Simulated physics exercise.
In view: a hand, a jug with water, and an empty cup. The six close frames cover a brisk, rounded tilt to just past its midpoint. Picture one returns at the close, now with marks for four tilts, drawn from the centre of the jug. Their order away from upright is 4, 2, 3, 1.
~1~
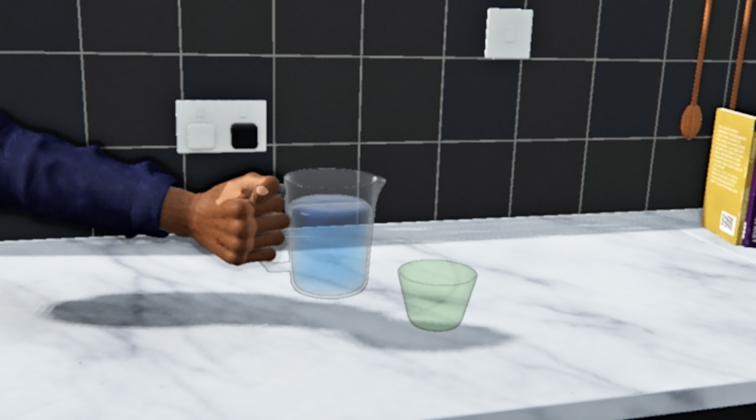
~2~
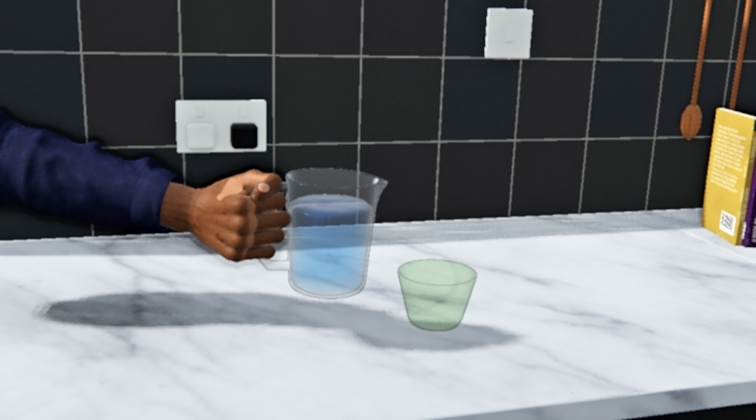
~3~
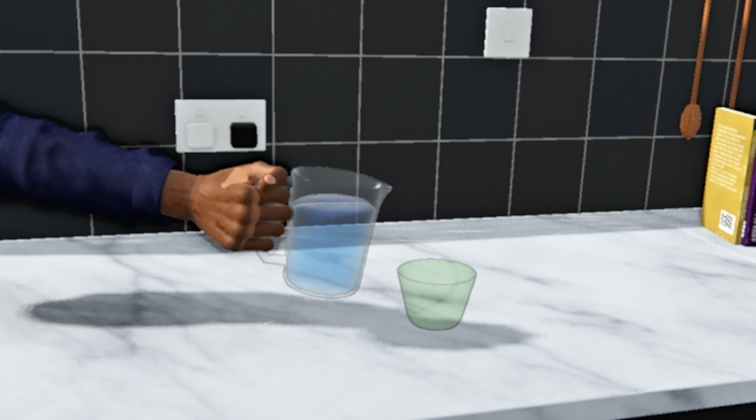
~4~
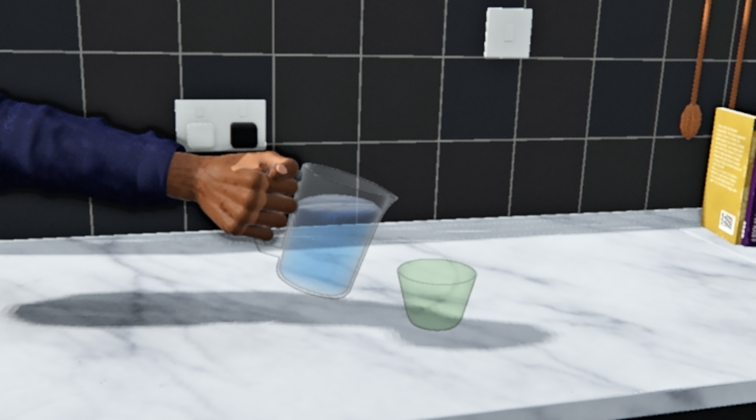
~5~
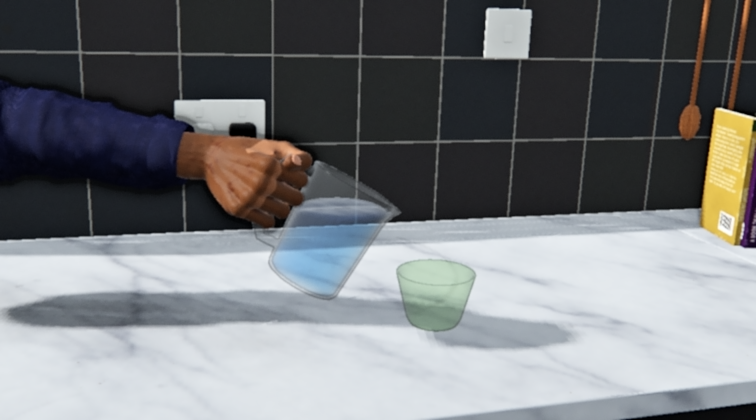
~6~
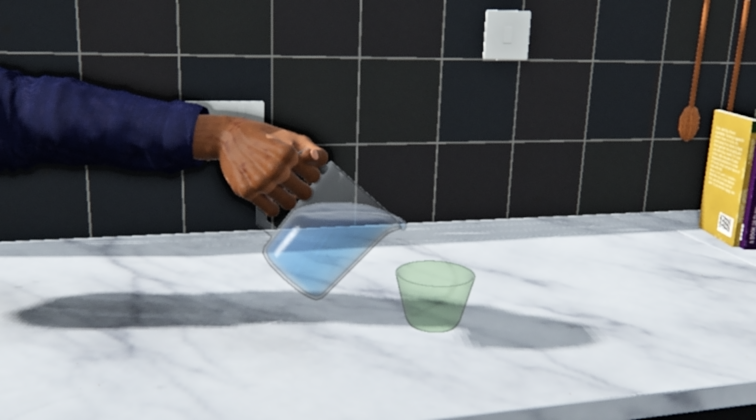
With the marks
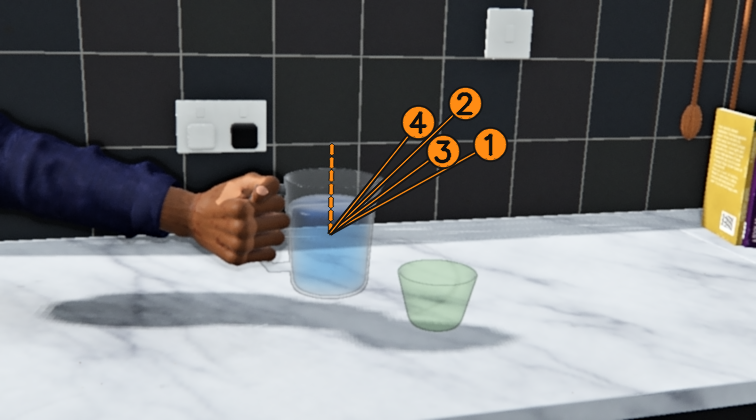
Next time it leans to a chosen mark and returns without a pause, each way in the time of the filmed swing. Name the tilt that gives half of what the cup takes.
I would pick mark 3.
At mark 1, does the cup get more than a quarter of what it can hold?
Yes.
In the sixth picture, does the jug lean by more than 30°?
Yes.
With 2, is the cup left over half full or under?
Under.
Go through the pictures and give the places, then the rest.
The first picture shows upright, lip at (383, 179); rim of the cup round (437, 271); nothing has left yet.
The second picture shows tipped about 2°, lip at (385, 181); nothing has left yet.
The third picture shows tipped about 8°, lip at (389, 186); nothing has left yet.
The fourth picture shows tipped about 18°, lip at (395, 196); nothing has left yet.
The fifth picture shows tipped about 29°, lip at (399, 210); nothing has left yet.
The sixth picture shows tipped about 42°, lip at (400, 226); water is over the lip, down to (400, 226).
In orange, 1 at (475, 152); 2 at (452, 115); 3 at (428, 160); 4 at (407, 136).
With 1, the cup ends with about 76 % of what it can hold.
With 2, the cup ends with about 27 % of what it can hold.
With 3, the cup ends with about 50 % of what it can hold.
With 4, the cup ends with about 12 % of what it can hold.
